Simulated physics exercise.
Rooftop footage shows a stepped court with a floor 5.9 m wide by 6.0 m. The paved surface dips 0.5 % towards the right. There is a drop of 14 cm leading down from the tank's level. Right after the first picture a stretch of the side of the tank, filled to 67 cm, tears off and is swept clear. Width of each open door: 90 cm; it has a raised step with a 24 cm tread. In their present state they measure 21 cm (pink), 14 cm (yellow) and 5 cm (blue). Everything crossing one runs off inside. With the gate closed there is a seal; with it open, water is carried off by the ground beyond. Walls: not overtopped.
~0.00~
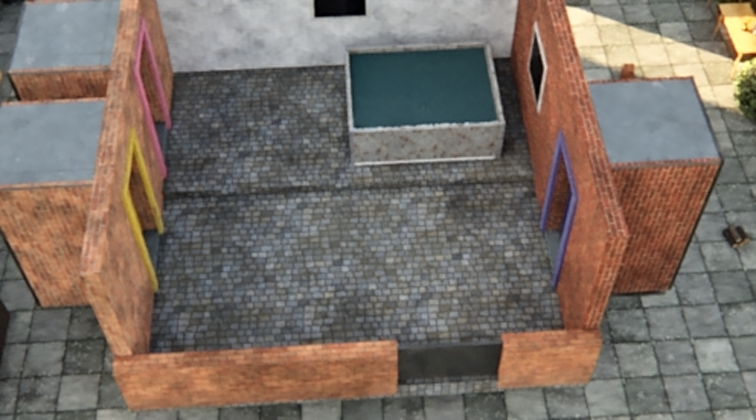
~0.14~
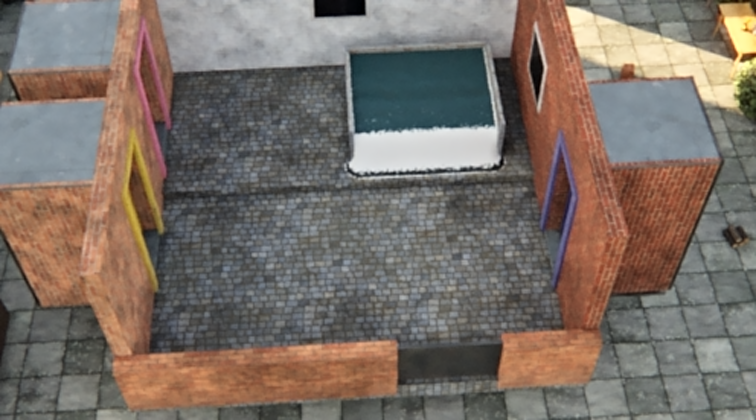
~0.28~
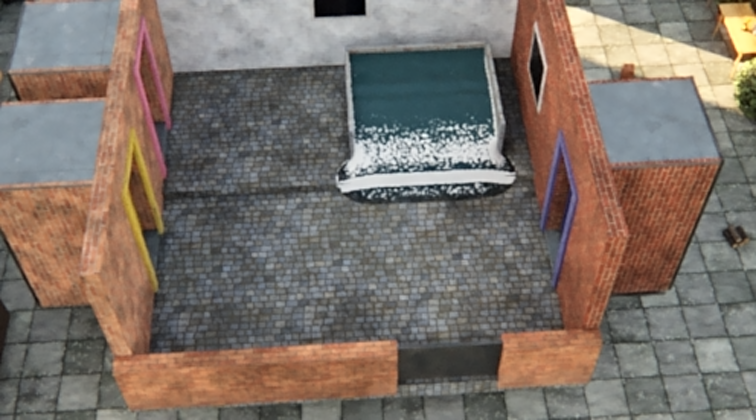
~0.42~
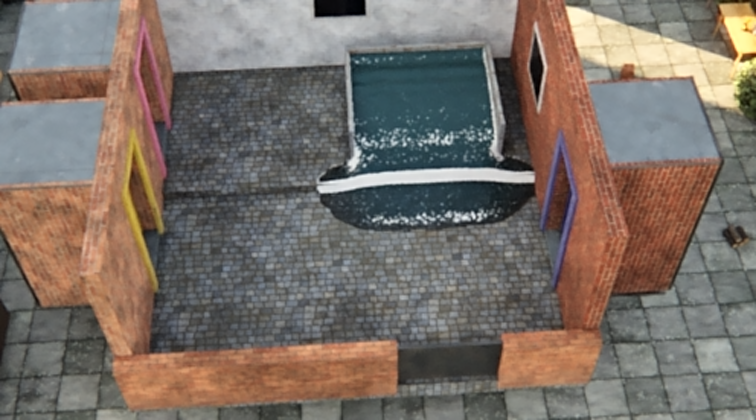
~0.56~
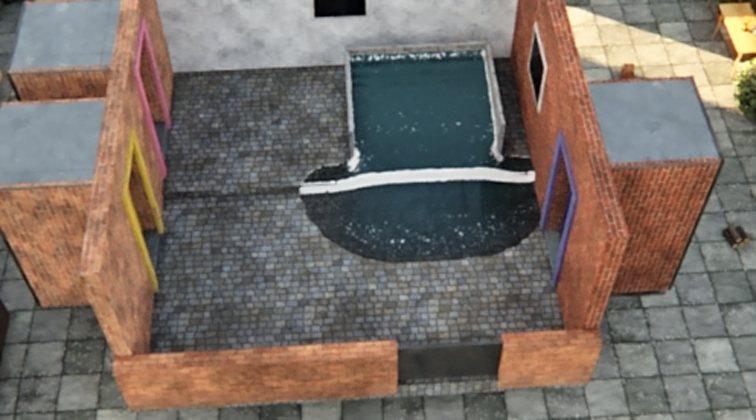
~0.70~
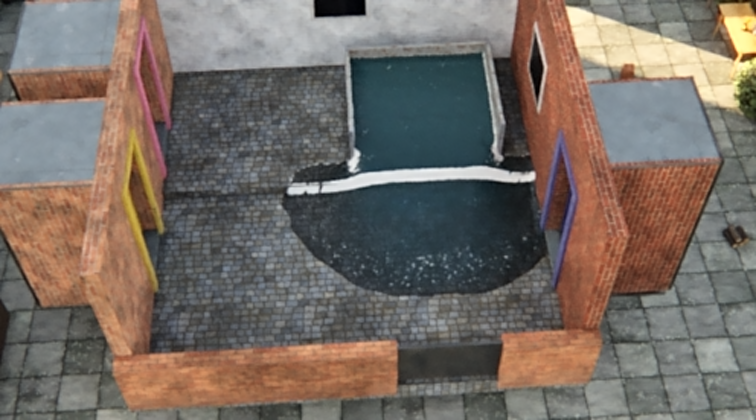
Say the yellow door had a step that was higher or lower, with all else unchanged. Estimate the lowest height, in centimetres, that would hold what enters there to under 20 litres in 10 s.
I would say about 13 cm.
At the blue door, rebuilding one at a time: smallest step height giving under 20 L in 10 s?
At the blue door you'd want roughly 15 cm.
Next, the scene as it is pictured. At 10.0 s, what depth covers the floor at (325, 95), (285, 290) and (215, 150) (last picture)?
First 4, then 12, then 0 cm.
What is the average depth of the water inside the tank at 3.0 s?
I'd put it near 13 cm.
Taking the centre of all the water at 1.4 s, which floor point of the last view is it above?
I'd say around (426, 191).
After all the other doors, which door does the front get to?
It is the pink one.
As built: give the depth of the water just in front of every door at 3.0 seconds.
Reading in centimetres: Pink = 0, yellow = 0, blue = 15.
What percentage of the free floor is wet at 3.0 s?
The wet part is about 55 per cent.
After 1.4 s water covers 45 % of the floor, deepest (36 cm) near (447, 367); it has not reached the yellow door.
After 3.0 s water covers 55 % of the floor, deepest (34 cm) near (147, 384); it has not reached the yellow door.
After 10.0 s water covers 85 % of the floor, deepest (24 cm) near (560, 349); 10 cm at the yellow door, 12 litres in over its 14 cm step.
At the yellow door as built, the water arrived by 3.4 s and peaked near 18 cm at 7.0 s.
With a step of 11 cm, 39 litres would have come in within the 10 s; with 15 cm, 7 litres. So under 20 litres takes about 13 cm.
